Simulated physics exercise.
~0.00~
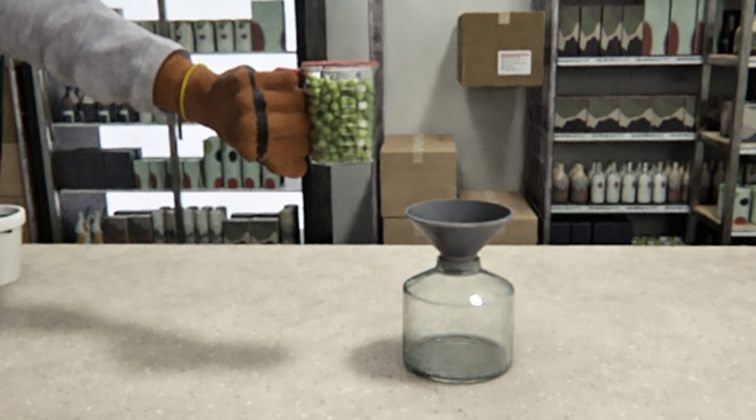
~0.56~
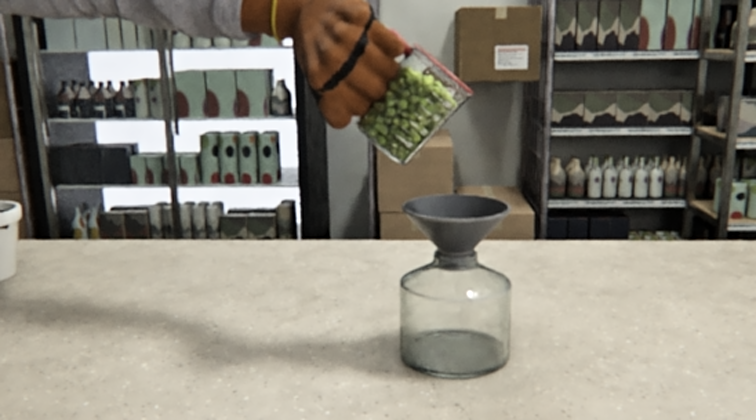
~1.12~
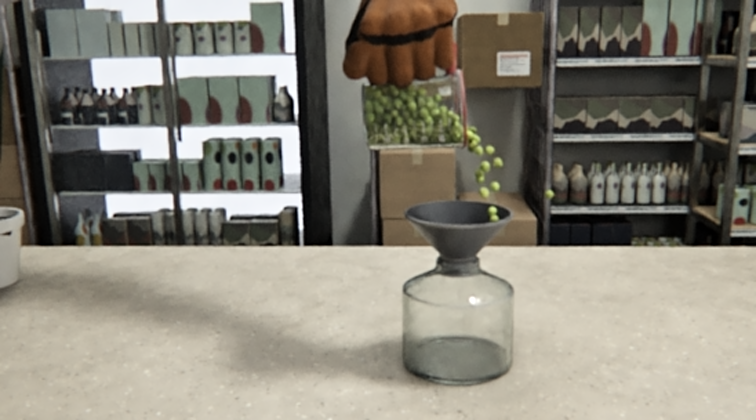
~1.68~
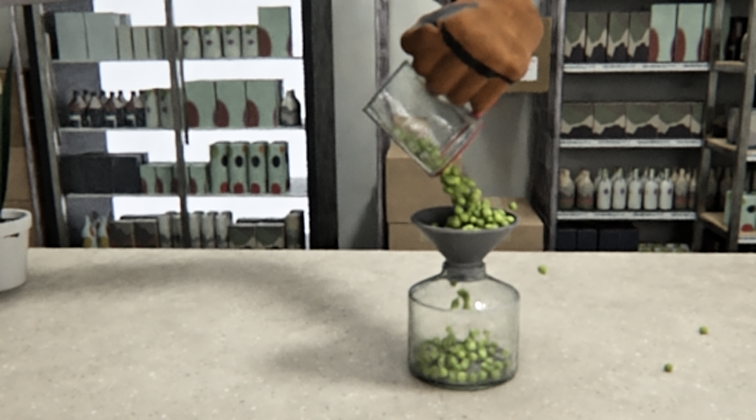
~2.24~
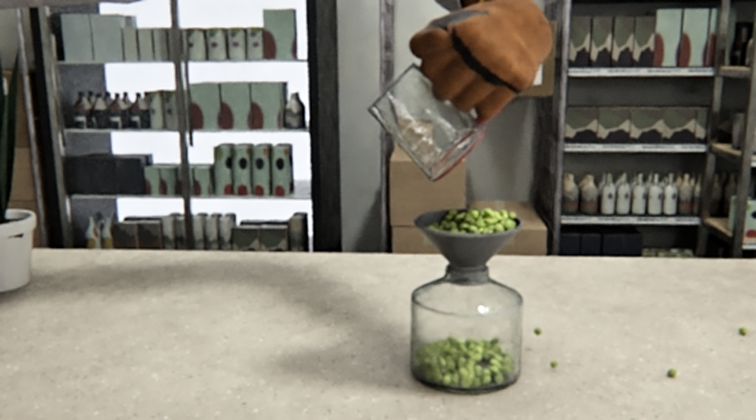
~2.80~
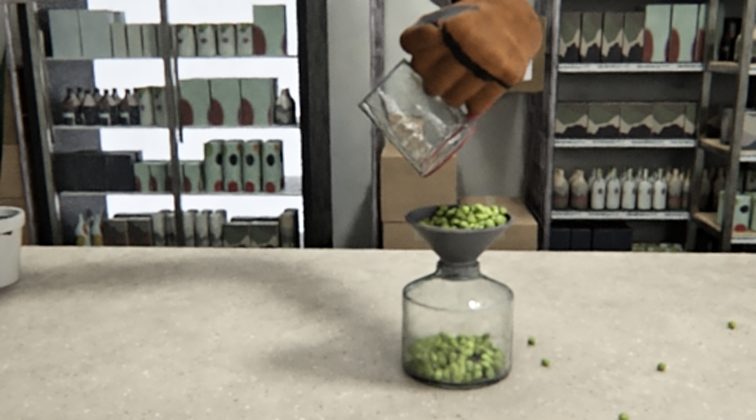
The clip opens with an orange-gloved hand holding a clear cup of green peas upright, to the left of a glass jar topped with a grey funnel on a pale counter. The hand carries the cup to the right and begins tilting it. As the cup tips onto its side, peas spill over the rim and drop toward the funnel. It turns further until its mouth points down, emptying the cup, while a few peas scatter across the counter. Finally, the peas sit heaped in the funnel, with a layer resting in the jar below.
